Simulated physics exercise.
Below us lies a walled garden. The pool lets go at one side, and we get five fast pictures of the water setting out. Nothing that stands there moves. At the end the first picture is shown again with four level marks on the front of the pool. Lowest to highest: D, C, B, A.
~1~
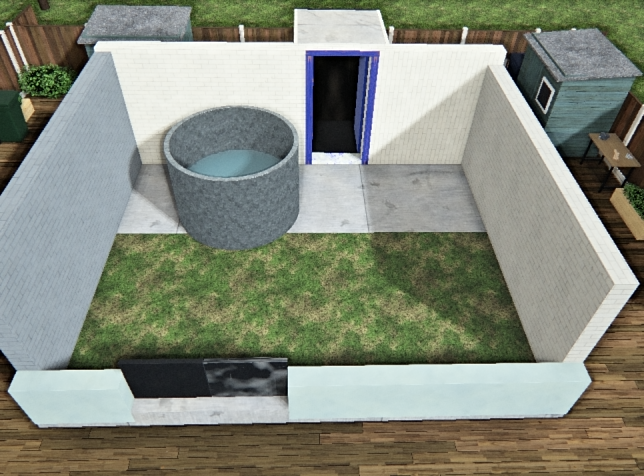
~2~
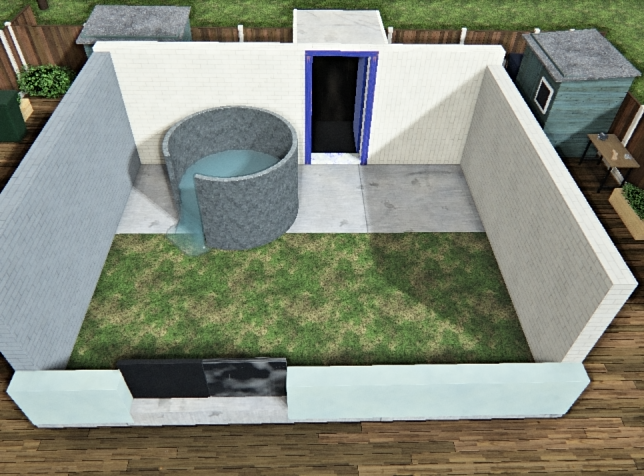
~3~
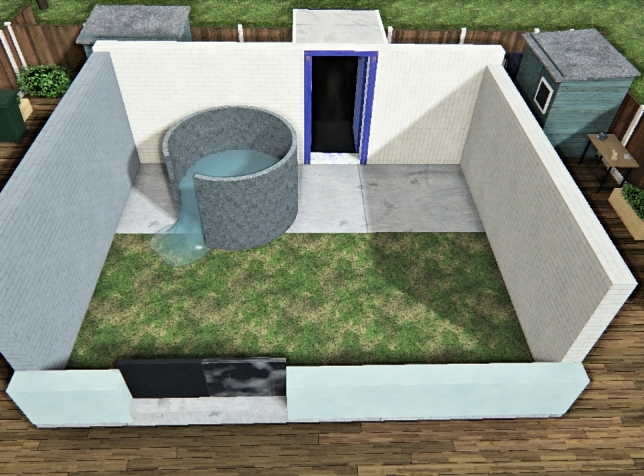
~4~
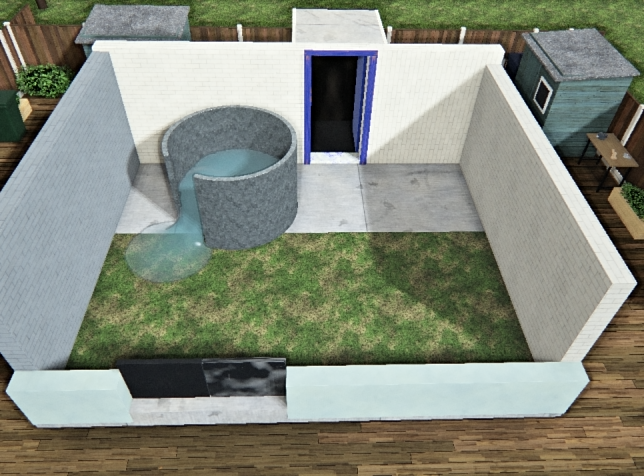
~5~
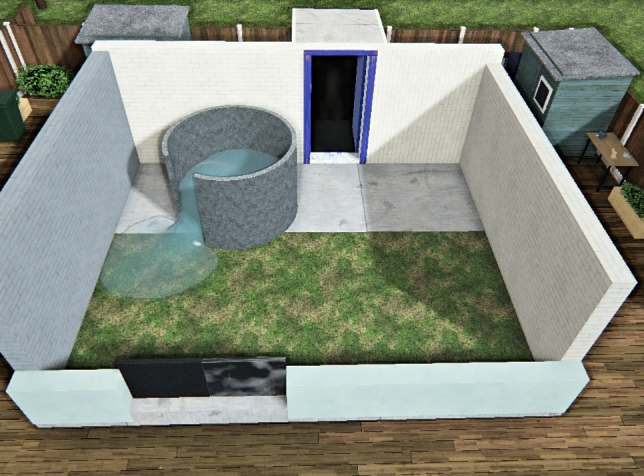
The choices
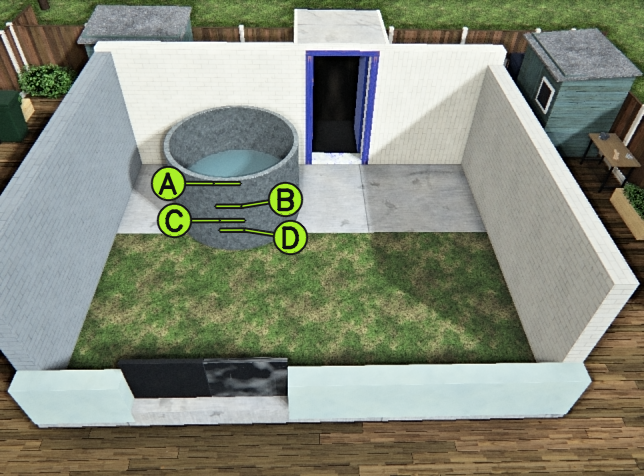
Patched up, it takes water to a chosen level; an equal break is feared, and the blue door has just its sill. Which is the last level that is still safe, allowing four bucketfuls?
B will do.
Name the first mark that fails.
A.
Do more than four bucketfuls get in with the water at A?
Yes, it does.
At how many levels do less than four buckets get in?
Three of them.
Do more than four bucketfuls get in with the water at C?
No, that is safe.
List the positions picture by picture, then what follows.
In the first picture, water in the pool at rest, its middle at (237, 181); foot of the blue doorway at (337, 164); shut gate at (206, 366).
In the second picture, 1 % of the ground under water, visible out to (199, 251).
In the third picture, 2 % of the ground under water, visible out to (172, 260).
In the fourth picture, 4 % of the ground under water, visible out to (143, 273).
In the fifth picture, 8 % of the ground under water, visible out to (117, 289).
In lime, A at (226, 183); B at (229, 206); C at (231, 220); D at (232, 230); from the bottom up D, C, B, A.
Choosing A, about 11 bucketfuls get in.
Choosing B, a splash gets over, under a bucket.
Choosing C, nothing gets over.
Choosing D, nothing gets over.
